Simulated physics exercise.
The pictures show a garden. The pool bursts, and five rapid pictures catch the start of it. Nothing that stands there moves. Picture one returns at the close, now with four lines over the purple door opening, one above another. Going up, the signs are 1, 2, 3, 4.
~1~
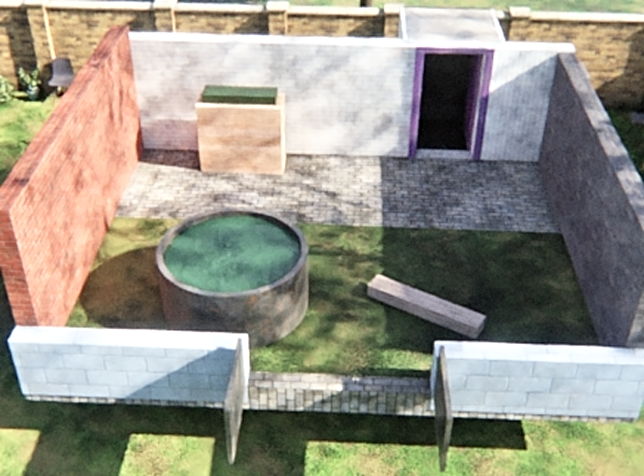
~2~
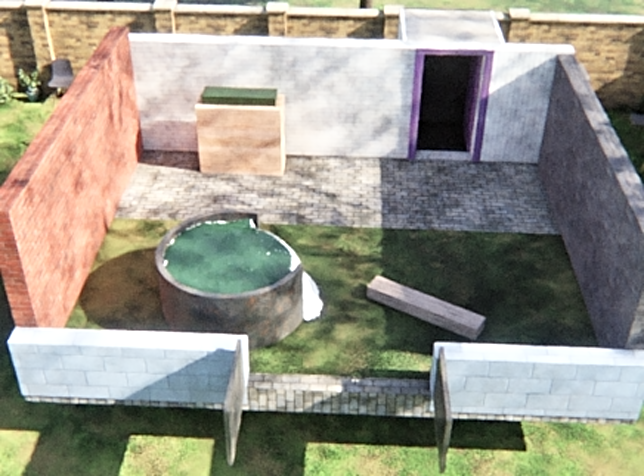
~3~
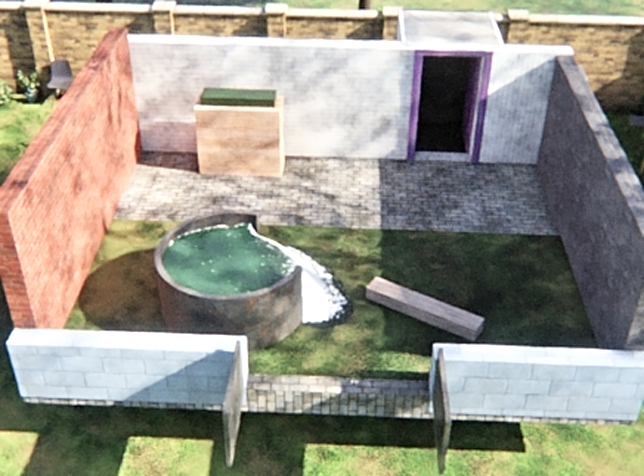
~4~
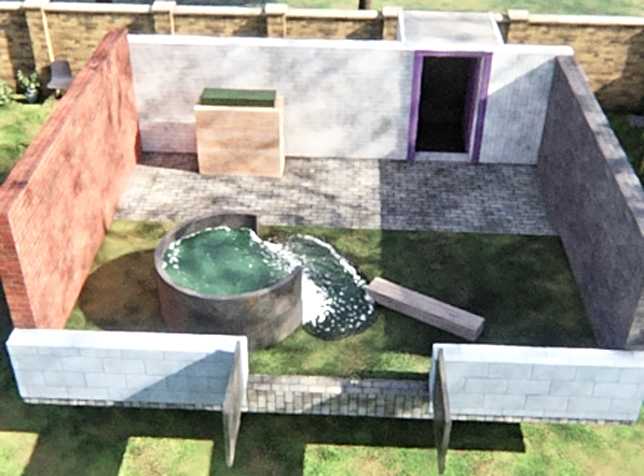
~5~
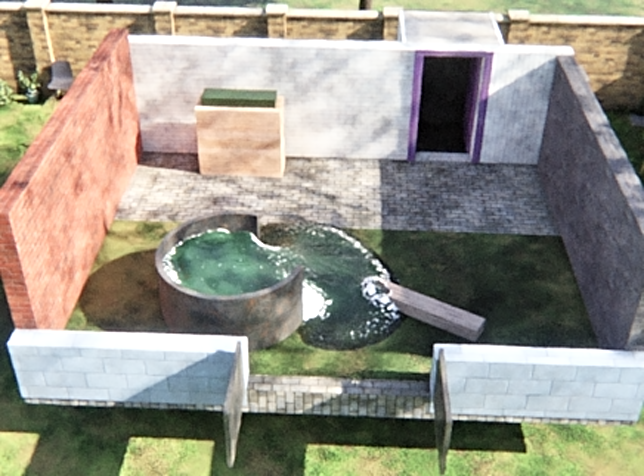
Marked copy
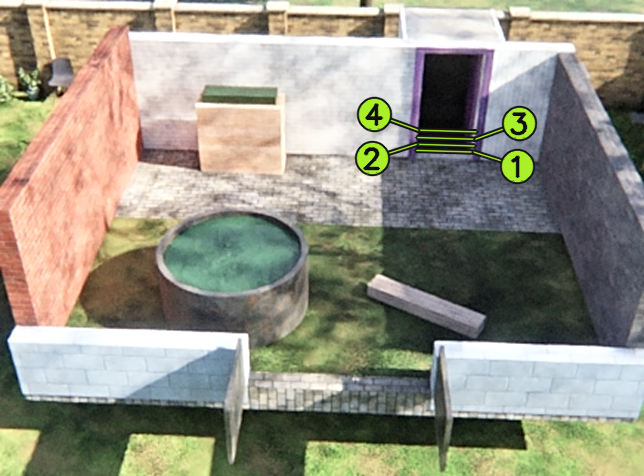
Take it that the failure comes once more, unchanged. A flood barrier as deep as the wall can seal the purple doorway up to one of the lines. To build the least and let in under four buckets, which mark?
Choose 1.
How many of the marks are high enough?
All of them.
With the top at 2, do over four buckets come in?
No, that is safe.
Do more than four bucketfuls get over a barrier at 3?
No.
In lime, 1 at (444, 151); 2 at (445, 145); 3 at (446, 138); 4 at (447, 131); from the bottom up 1, 2, 3, 4.
With 1, a splash gets over, under a bucket.
With 2, nothing gets over.
With 3, nothing gets over.
With 4, nothing gets over.
